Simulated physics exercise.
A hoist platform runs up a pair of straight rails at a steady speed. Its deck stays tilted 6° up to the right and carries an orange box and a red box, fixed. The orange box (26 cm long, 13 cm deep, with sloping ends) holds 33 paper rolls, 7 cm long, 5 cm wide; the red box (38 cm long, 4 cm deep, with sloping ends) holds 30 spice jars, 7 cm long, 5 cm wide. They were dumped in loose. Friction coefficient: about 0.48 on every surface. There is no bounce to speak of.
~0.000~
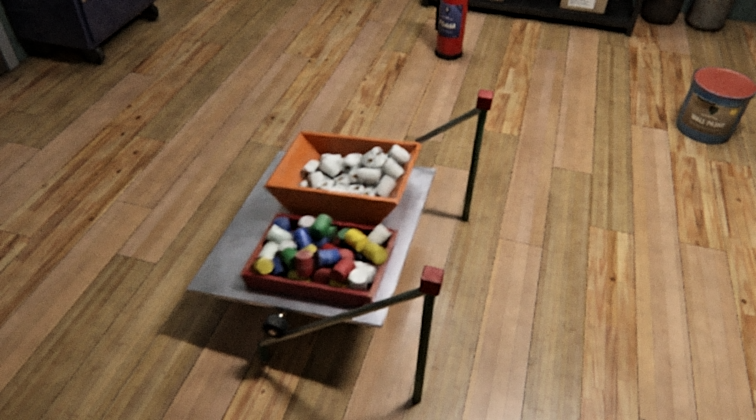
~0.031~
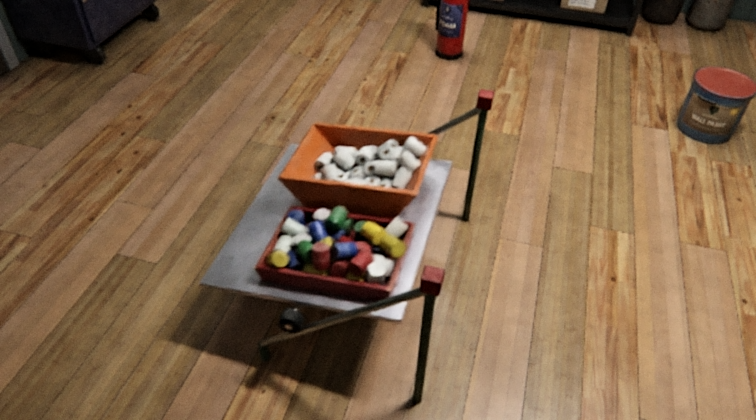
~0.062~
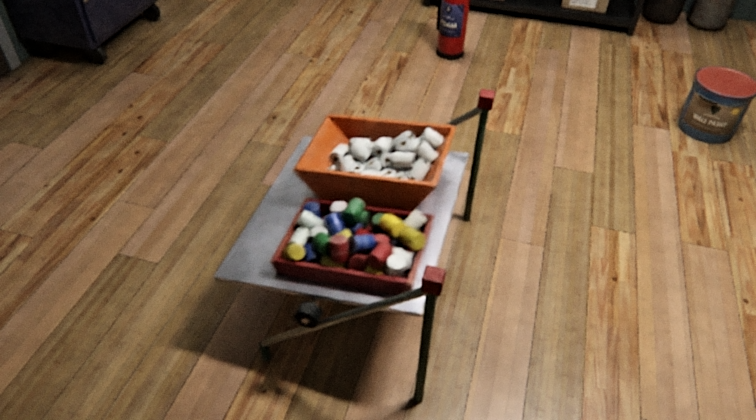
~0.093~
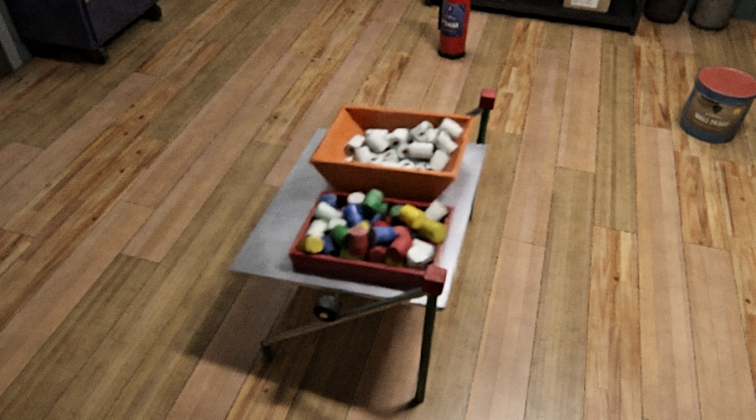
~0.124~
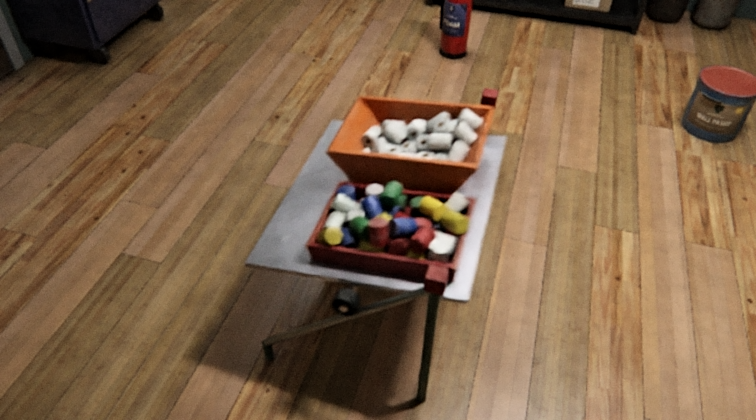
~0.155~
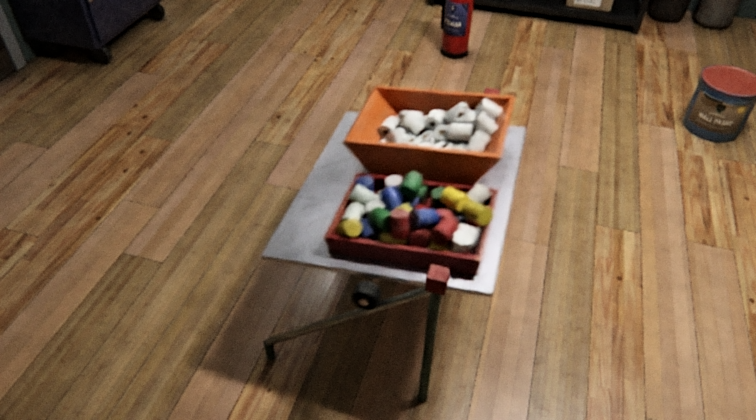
A grey platform carrying an orange box and a red box rises steadily rightward along rails.
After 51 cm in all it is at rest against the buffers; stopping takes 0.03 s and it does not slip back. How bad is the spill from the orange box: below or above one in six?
Out of the orange box go more than one in six of the paper rolls.
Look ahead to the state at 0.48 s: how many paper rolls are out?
About 8.
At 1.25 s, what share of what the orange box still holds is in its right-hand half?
Some 70 per cent.
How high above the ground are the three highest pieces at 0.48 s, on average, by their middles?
About 92 cm.
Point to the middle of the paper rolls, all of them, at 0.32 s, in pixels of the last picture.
Around (511, 101).
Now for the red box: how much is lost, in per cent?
Lost: Red box 75 per cent.
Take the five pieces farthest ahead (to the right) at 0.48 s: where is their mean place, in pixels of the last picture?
At about (668, 198).
After 0.20 s, the buffers are touched.
After 0.32 s, orange box 31 in, 2 out and red box 22 in, 8 out.
After 0.48 s, orange box 24 in, 9 out and red box 12 in, 18 out.
After 0.70 s, orange box 23 in, 10 out and red box 9 in, 21 out.
Final count (at 1.25 s), orange box 23 in, 10 out and red box 8 in, 22 out. Asked share, 10 of 33, 30 per cent.
